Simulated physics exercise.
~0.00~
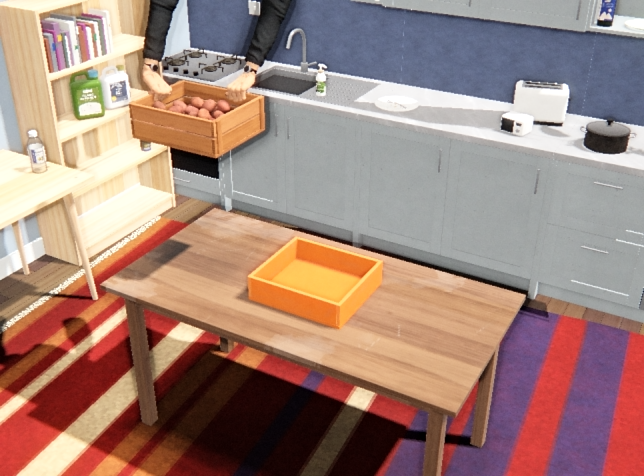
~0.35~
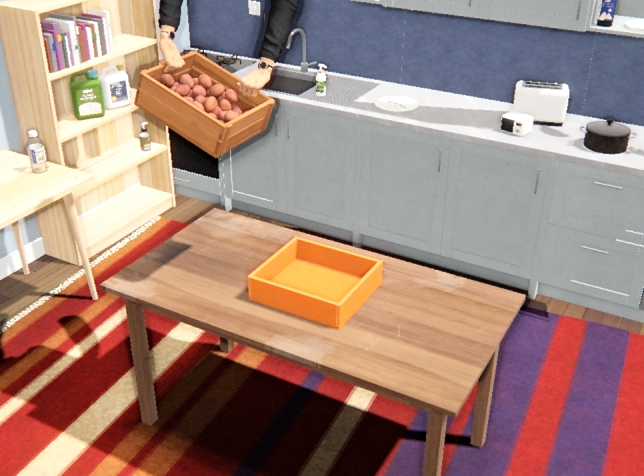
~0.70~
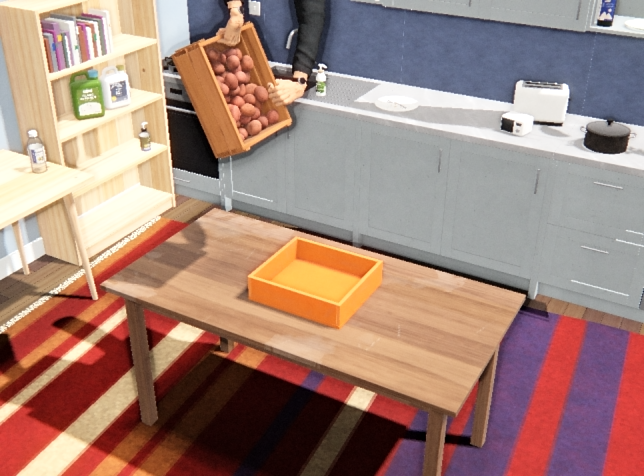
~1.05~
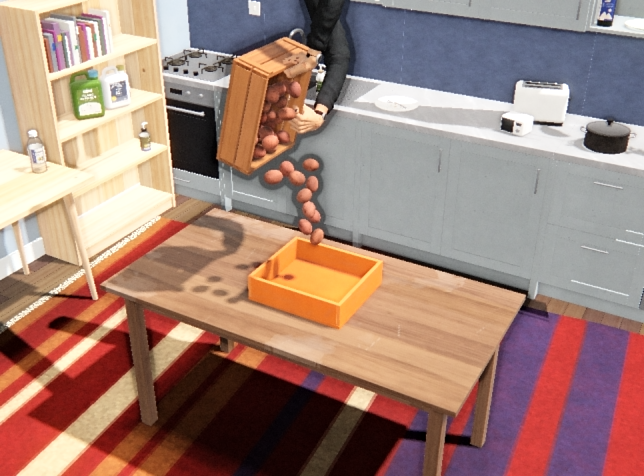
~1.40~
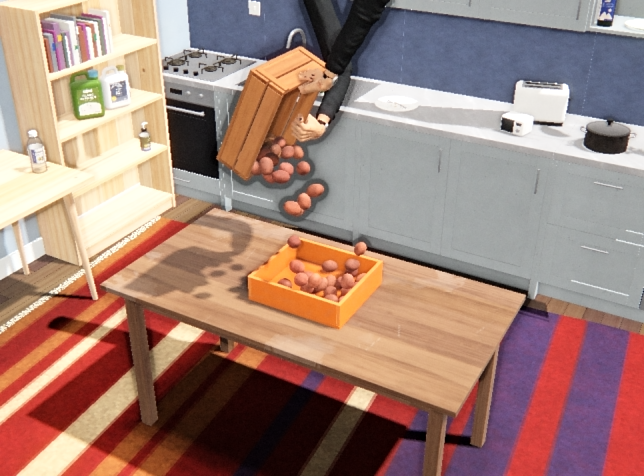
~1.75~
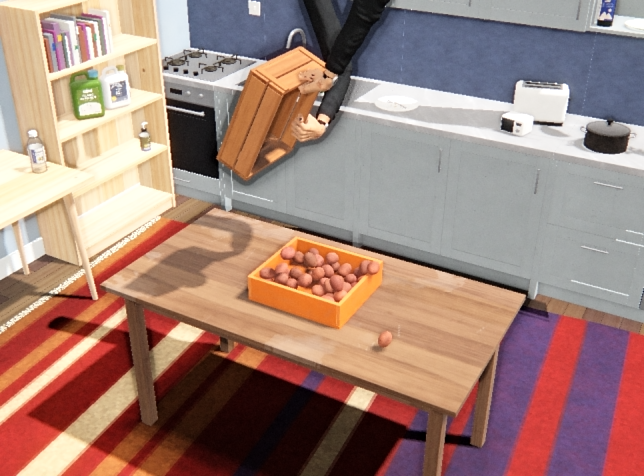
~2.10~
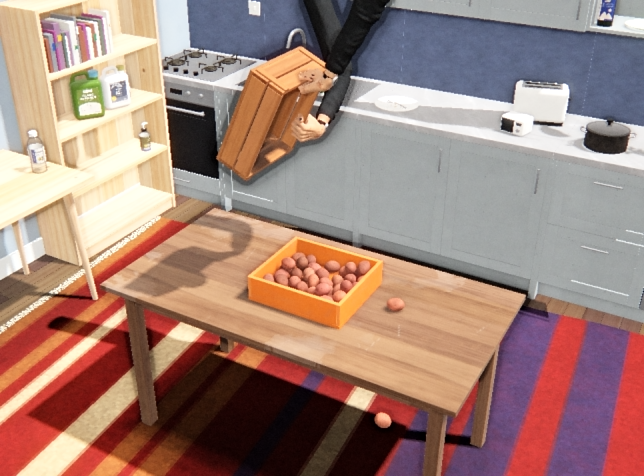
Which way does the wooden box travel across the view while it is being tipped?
It moves to the right as the hands tip it over.
To begin with, a pair of hands holds a wooden box of red potatoes above and behind a table, where an empty orange tub sits in a kitchen. The hands tip the box toward the right, slowly at first, and the potatoes stay inside even as it leans steeply. Then it tips past upright and the potatoes tumble out in a stream toward the tub. More drop in a cluster and pile up in the tub until the box looks empty. At the end the box is still held tilted, most potatoes lie in the tub, one rests on the table to its right, and another is below the table's front edge.
